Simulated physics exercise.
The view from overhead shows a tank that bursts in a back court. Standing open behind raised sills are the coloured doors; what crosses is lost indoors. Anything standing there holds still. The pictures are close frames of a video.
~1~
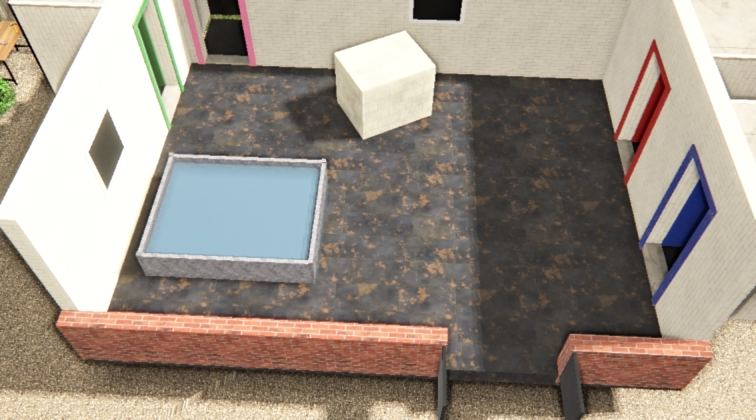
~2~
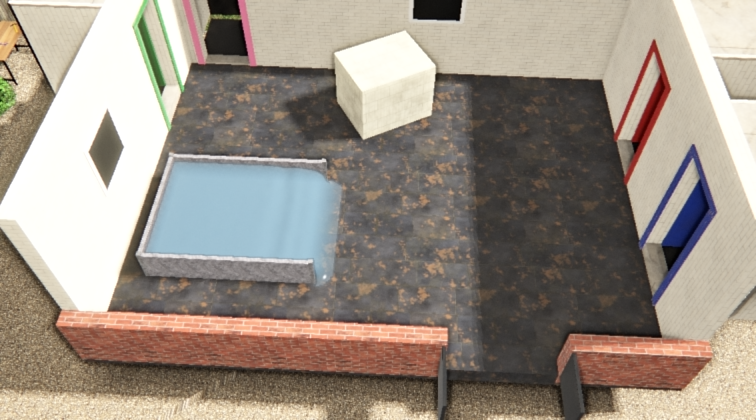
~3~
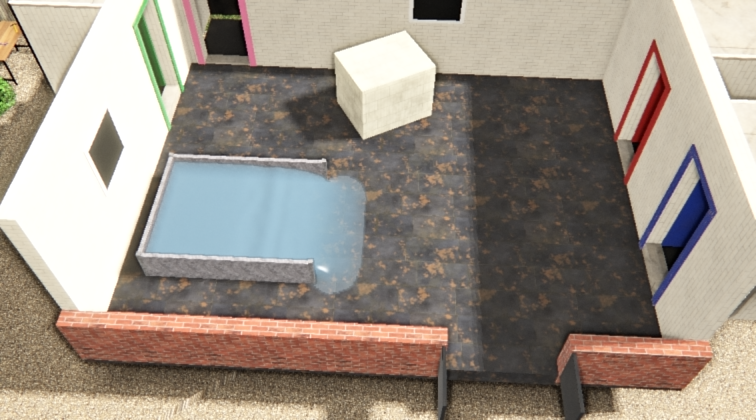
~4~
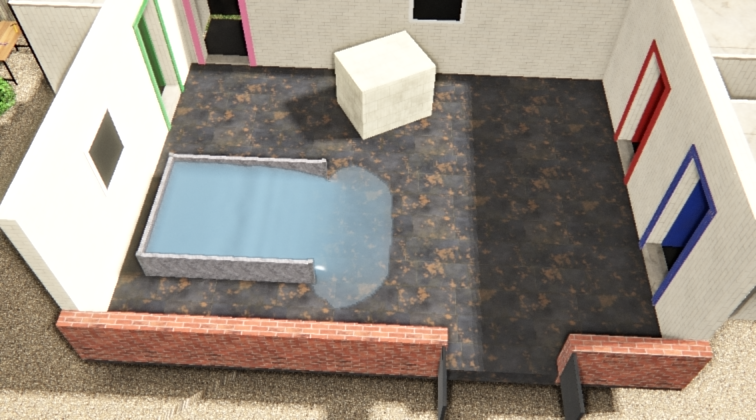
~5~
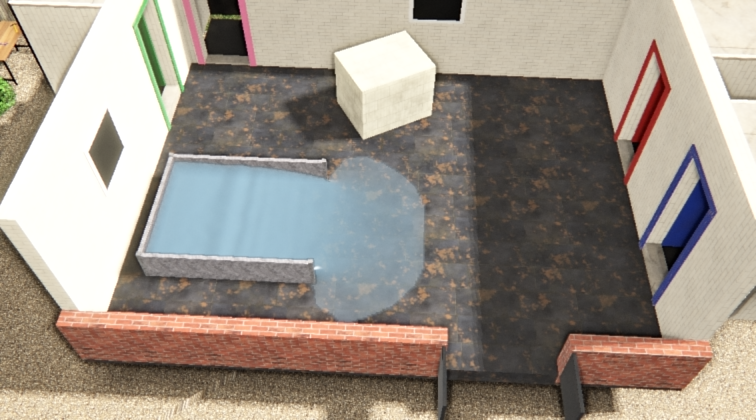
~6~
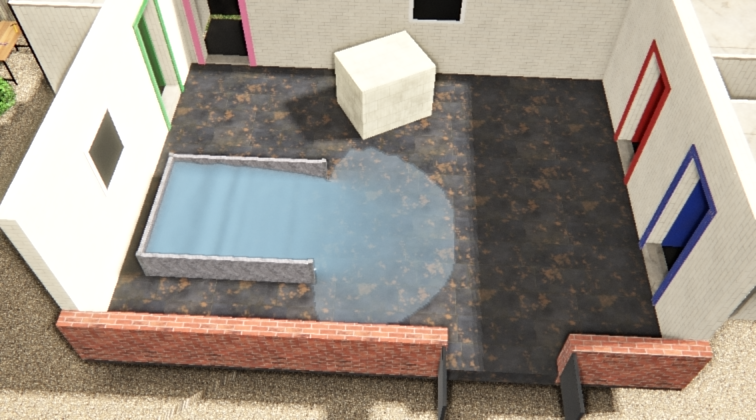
To begin with, still water fills a low-walled tank on the left of a dark-floored court with coloured doorways and a pale block. The tank's right side gives way and water pours out, then spreads rightward across the floor in a widening, rounded sheet below the block.
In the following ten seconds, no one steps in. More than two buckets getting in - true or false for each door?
Green door: False; blue door: False; pink door: False; red door: True.
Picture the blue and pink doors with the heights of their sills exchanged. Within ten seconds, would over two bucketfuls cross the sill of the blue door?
In brief, blue overshoots.
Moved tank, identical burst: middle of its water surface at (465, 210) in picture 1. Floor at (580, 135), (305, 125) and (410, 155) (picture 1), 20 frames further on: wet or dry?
Readings in order: Flood; no flood; no flood.
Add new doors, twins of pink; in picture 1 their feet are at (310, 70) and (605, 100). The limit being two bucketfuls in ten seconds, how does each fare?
Well, the earlier one is below the limit, while the later one is above the limit.
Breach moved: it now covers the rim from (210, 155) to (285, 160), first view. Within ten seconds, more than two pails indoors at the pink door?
Well, the pink door crosses the line this time.
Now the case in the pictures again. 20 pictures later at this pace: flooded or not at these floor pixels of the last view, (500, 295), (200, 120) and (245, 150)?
The three points read soaked through, clear and clear.
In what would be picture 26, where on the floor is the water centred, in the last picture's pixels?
Near (441, 232) in the last view.
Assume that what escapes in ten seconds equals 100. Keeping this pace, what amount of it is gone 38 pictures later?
Somewhere around 55 per cent, I'd say.
A moment on, water covers 30 % of the floor; the green door not reached, the blue door not reached, the pink door not reached, the red door not reached.
Next, water covers 50 % of the floor; the green door not reached, the blue door wet at the sill, nothing in, the pink door not reached, the red door not reached.
Then, water covers 60 % of the floor; the green door not reached, the blue door wet at the sill, nothing in, the pink door not reached, the red door under two buckets in.
Later, water covers 60 % of the floor; the green door not reached, the blue door wet at the sill, nothing in, the pink door not reached, the red door over two buckets in.
In the end, water covers 70 % of the floor; the green door not reached, the blue door wet at the sill, nothing in, the pink door not reached, the red door over two buckets in.
